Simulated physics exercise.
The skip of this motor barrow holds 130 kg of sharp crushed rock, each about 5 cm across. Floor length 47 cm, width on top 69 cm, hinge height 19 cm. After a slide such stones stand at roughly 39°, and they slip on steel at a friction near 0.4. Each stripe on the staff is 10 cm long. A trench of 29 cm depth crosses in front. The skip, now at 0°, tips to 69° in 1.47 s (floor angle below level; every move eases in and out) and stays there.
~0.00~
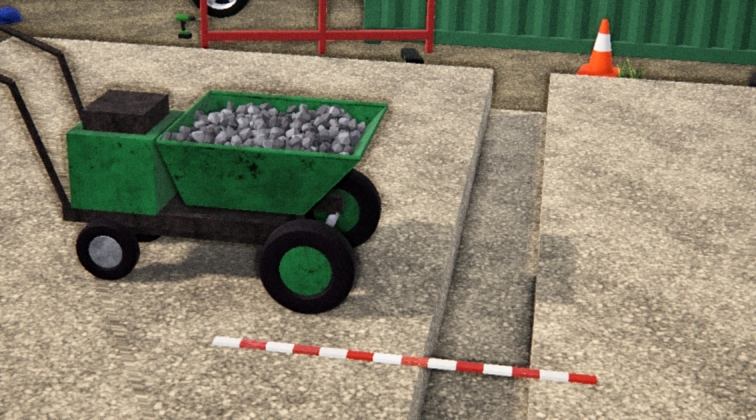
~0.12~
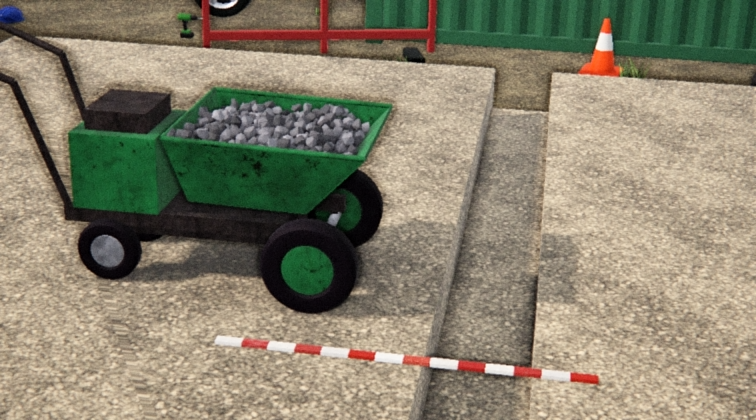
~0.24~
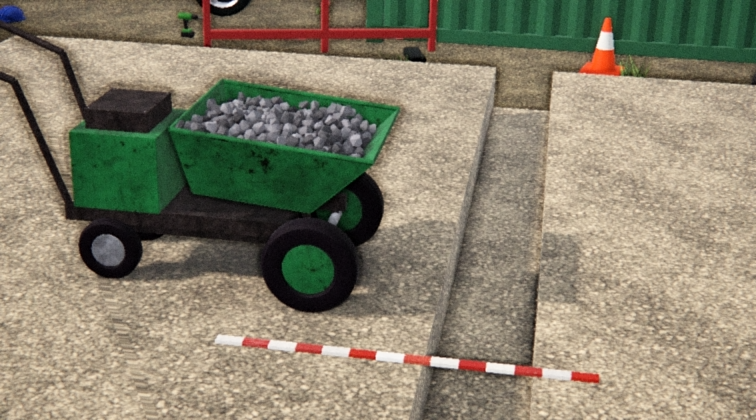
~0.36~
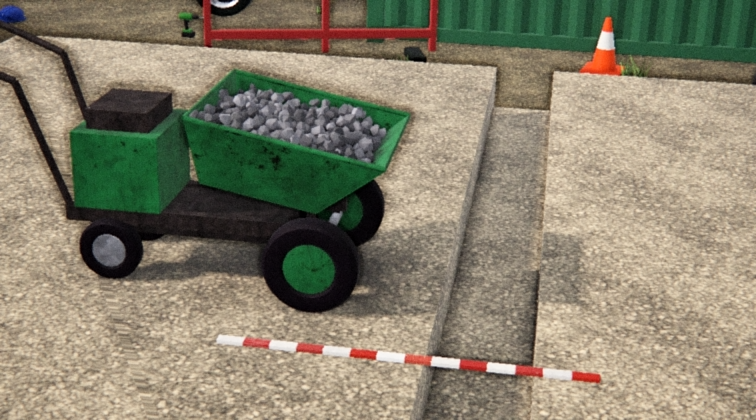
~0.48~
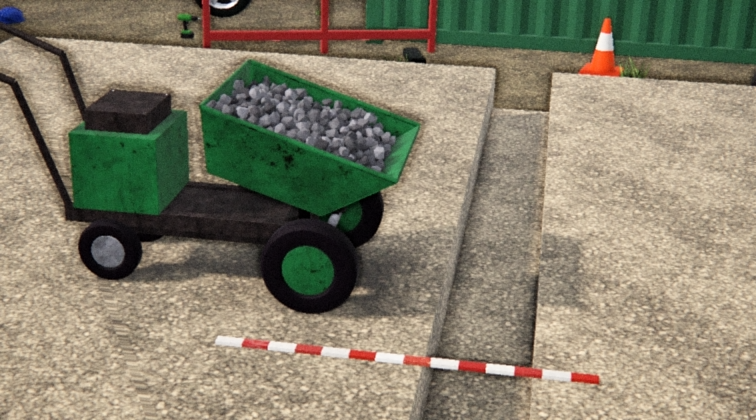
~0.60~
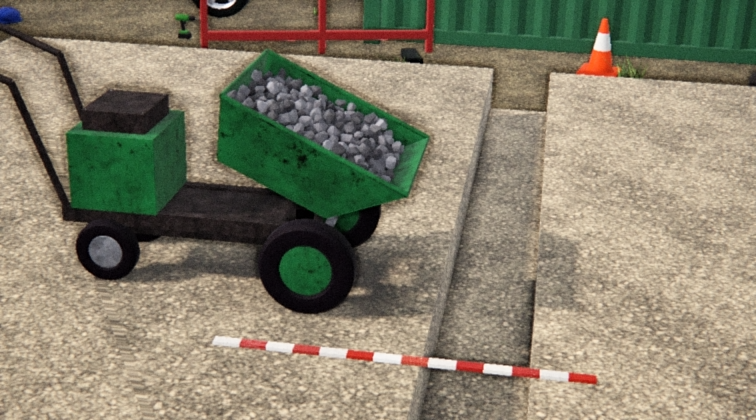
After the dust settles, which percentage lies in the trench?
Close to 97 in a hundred.
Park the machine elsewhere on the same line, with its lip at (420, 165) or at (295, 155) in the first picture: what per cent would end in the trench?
Near 65 per cent from the first place, 50 from the second.
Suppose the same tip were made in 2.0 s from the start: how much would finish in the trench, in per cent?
Then about 95 per cent.
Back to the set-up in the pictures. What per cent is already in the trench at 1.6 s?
About 30 per cent by then.
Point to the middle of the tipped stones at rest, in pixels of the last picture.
Their middle is at about (482, 336).
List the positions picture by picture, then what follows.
In the first frame, the skip is at 0°, its lip at (360, 159); the top of the load is at (304, 118).
In the second frame, the skip is at 1°, its lip at (365, 160); the top of the load is at (279, 117); the stones move at 0.2 m/s on average.
In the third frame, the skip is at 5°, its lip at (373, 163); the top of the load is at (246, 111); the stones move at 0.3 m/s on average.
The fourth frame shows lip at (385, 170), floor tilted 10°, highest stones at (241, 103); the stones move at 0.4 m/s on average.
In the fifth frame, the skip is at 17°, its lip at (397, 182); the top of the load is at (248, 94); the stones move at 0.5 m/s on average.
The sixth frame shows lip at (408, 196), floor tilted 25°, highest stones at (264, 84); the stones move at 0.5 m/s on average.
After 1.1 s the floor is at 58°; 99 % in the skip, 1 % in the trench; the foremost stones are at (459, 235).
After 1.6 s the floor is at 69°; 72 % in the skip, 28 % in the trench; the foremost stones are at (525, 357).
After 1.9 s the floor is at 69°; 40 % in the skip, 60 % in the trench; the foremost stones are at (529, 341).
After 3.9 s the floor is at 69°; 3 % in the skip, 97 % in the trench; the foremost stones are at (529, 342).
